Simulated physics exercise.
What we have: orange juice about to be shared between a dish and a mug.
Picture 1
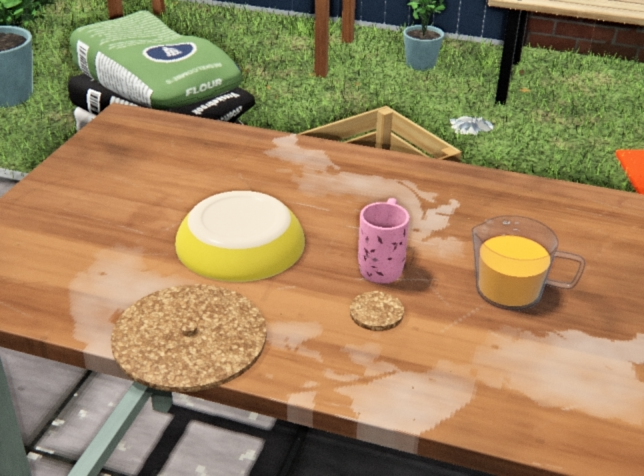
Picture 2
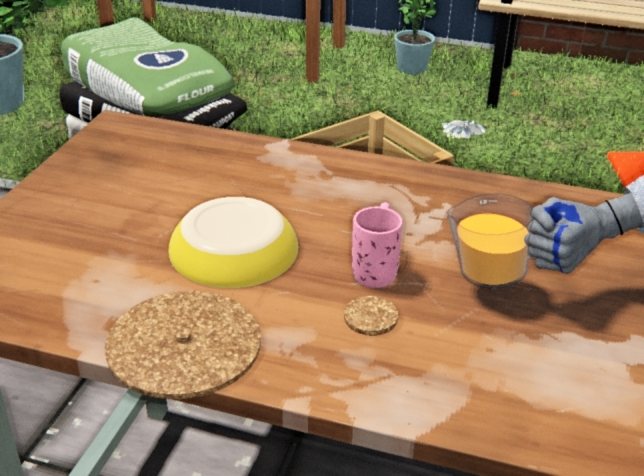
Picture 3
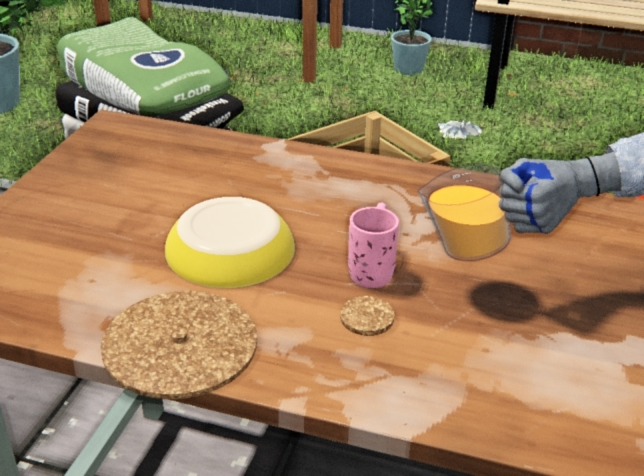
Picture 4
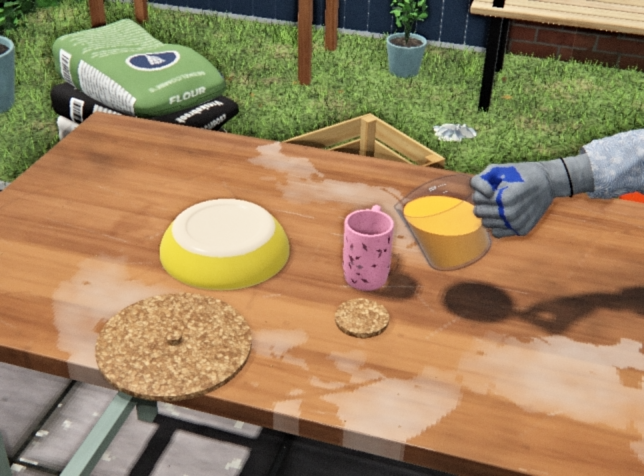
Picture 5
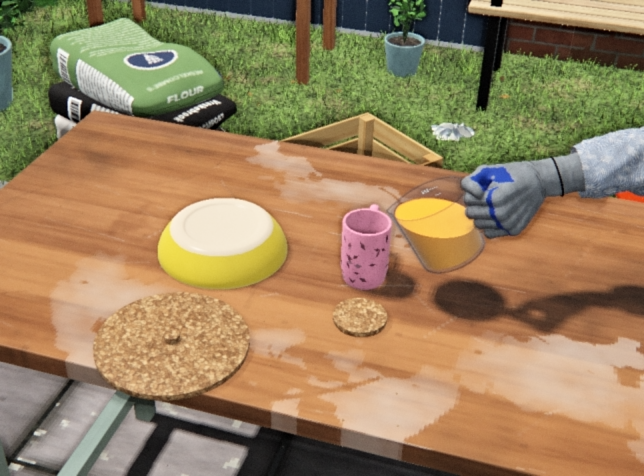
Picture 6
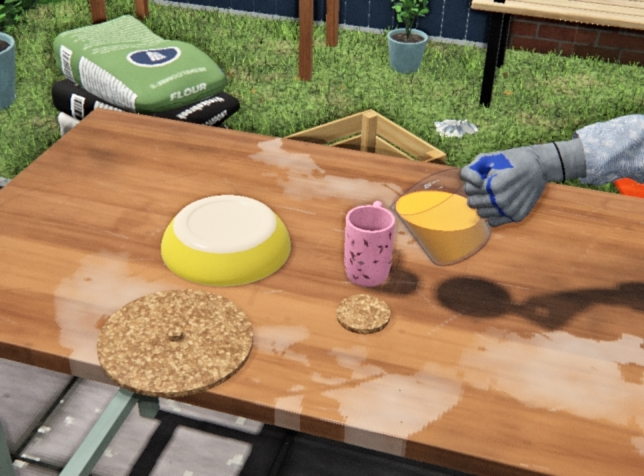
A glass jug of orange juice was lifted off the wooden table by a gray-gloved hand, moved left toward the pink mug and gradually tilted, while the mug and upside-down yellow dish stayed put.
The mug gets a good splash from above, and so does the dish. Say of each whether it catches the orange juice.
Left, the dish gets none inside; right, the mug catches it.
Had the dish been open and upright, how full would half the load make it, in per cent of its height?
About 25 per cent.
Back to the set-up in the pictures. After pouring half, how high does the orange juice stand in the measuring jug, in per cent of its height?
Some 35 per cent.
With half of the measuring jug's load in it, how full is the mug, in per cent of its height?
Roughly 65 per cent.
Next, the orange juice goes into the mug.
After that, it runs off the upturned base of the dish.
Finally, the mug has its share inside; the dish is empty, in a puddle.
